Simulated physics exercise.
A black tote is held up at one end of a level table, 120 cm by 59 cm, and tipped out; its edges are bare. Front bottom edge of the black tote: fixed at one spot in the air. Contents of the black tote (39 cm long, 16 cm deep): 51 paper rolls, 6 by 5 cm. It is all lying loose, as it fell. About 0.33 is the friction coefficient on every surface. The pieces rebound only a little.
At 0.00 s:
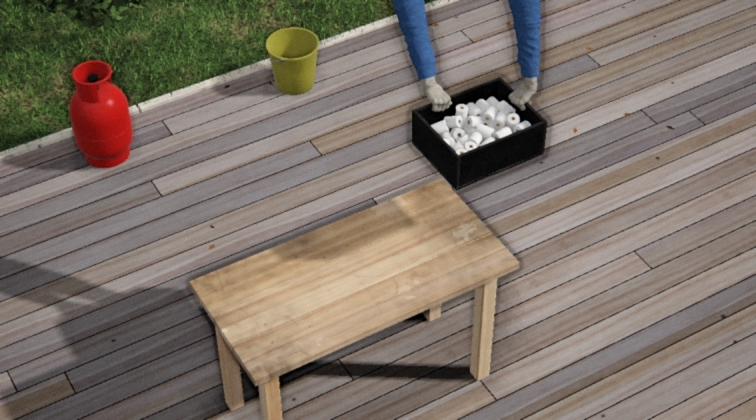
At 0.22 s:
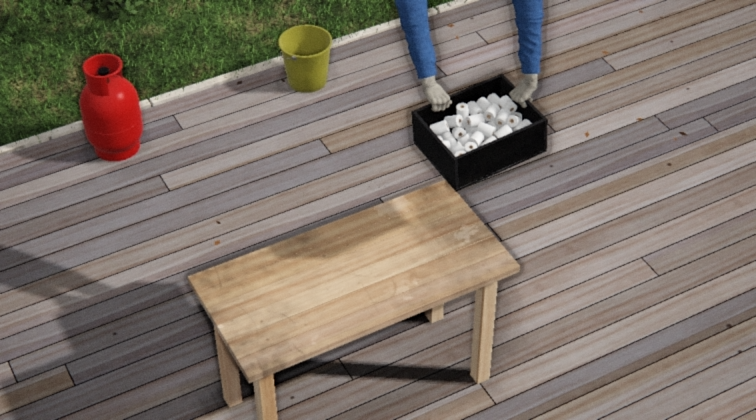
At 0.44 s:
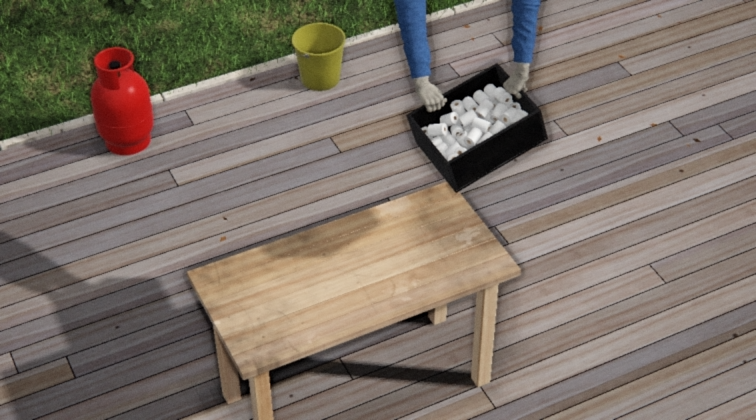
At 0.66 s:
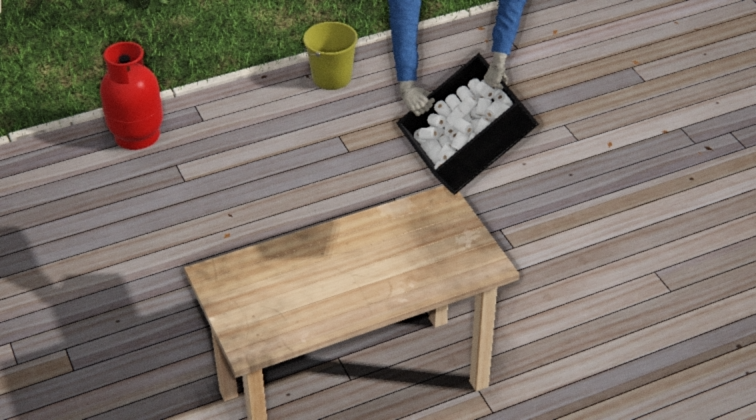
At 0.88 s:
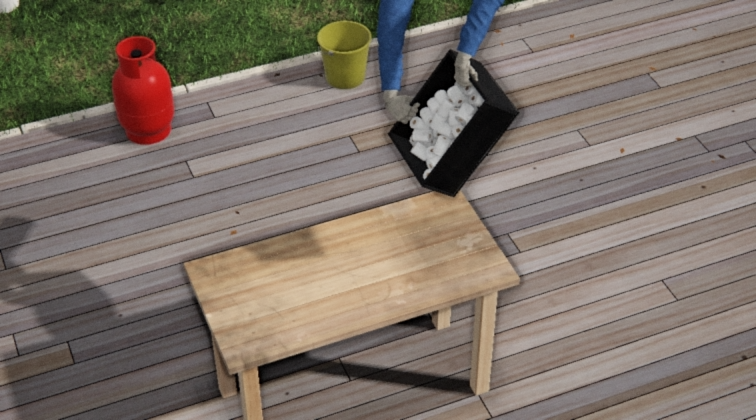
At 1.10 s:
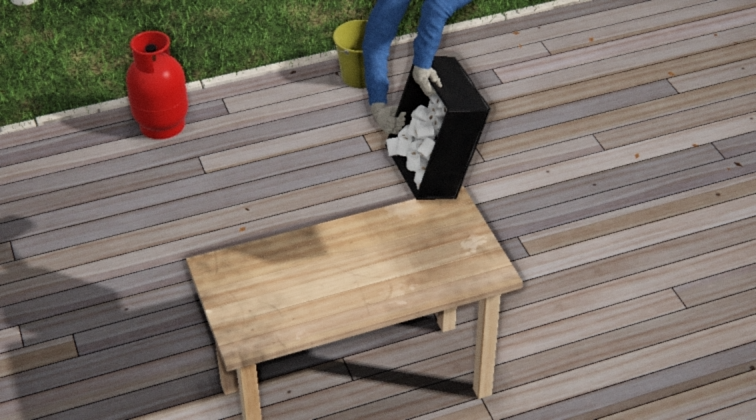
At the start, gloved hands in blue sleeves hold a black tote of loose white paper rolls level at the far end of a wooden table on a deck. The hands then tilt the tote leftward, slightly at first and then steeply, and the rolls shift together toward its lower side, still inside.
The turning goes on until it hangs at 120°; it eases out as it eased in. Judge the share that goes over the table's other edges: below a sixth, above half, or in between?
When everything settles, one sixth up to one half of them lie over the table's other edges.
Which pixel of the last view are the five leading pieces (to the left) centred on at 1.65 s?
Close to (307, 281).
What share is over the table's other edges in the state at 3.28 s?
I'd put it near 30 in a hundred by then.
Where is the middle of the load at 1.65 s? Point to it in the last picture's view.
Centre: About (383, 188).
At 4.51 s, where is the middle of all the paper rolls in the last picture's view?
Around (314, 271).
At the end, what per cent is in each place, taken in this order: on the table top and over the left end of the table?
Estimate: 65 % then 5 %.
After 1.65 s, tilt 114°; 24 still in the black tote, 14 on the table top and 13 in the air.
After 2.33 s, tilt 120°; 43 on the table top, 1 over the left end of the table and 7 over the table's other edges.
After 3.28 s, tilt 120°; 33 on the table top, 2 over the left end of the table and 16 over the table's other edges.
Final count (at 4.51 s), 32 on the table top, 3 over the left end of the table and 16 over the table's other edges. Asked share, 16 of 51, 31 per cent.
